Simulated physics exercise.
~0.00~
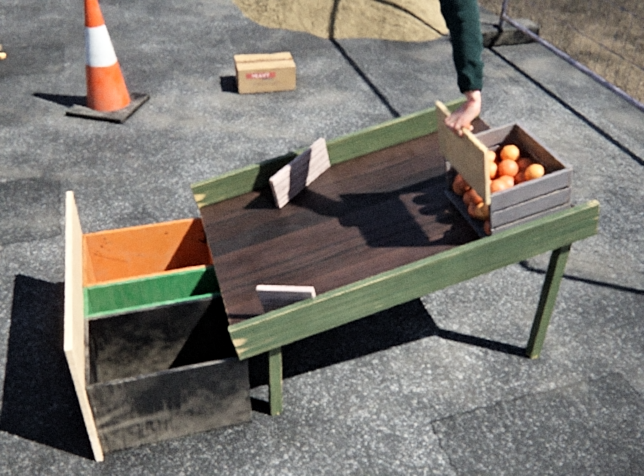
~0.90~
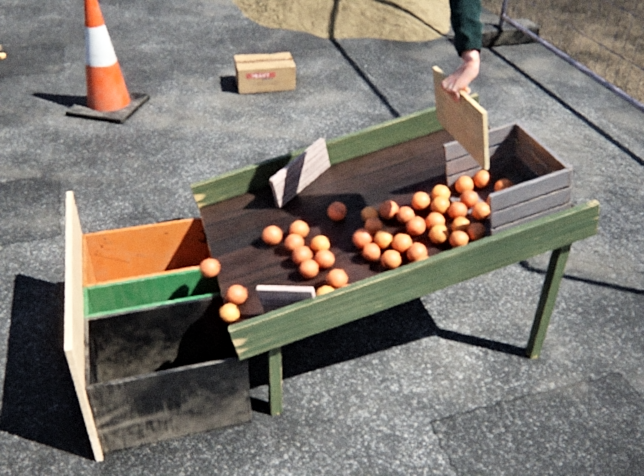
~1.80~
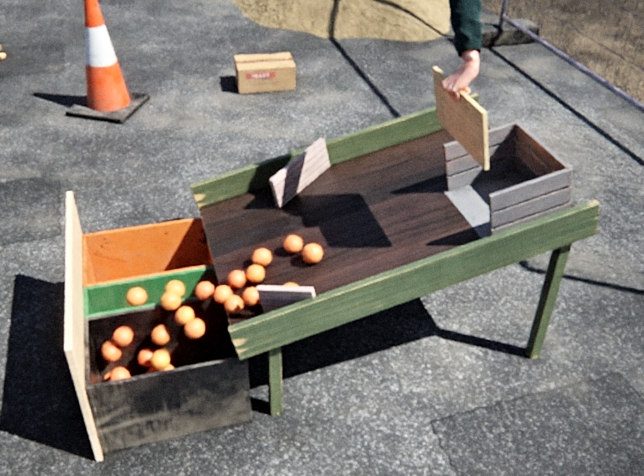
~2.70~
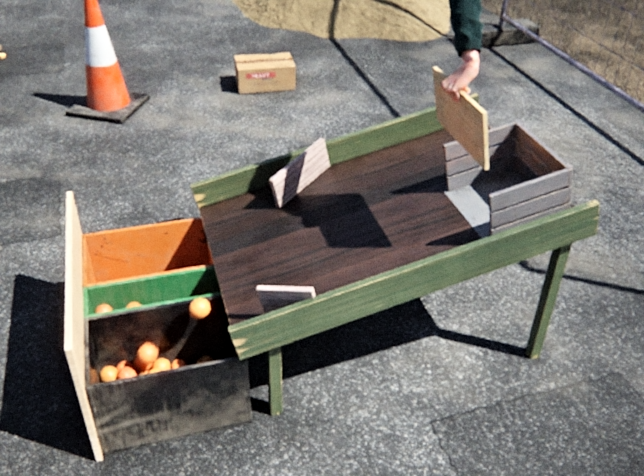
Oranges sit heaped in a grey slatted pen at the top of a sloping, green-sided table, held back by a wooden gate in a person's hand. The hand lifts the gate, and the fruit spills out and rolls down to the left, spreading around two angled boards. The first oranges drop off the low end, and the rest stream after them into the black and green tubs, leaving the pen empty. At last the slope is bare, one orange is still above the black tub, and the biggest visible heap lies in that closest tub while the hand keeps the gate raised.
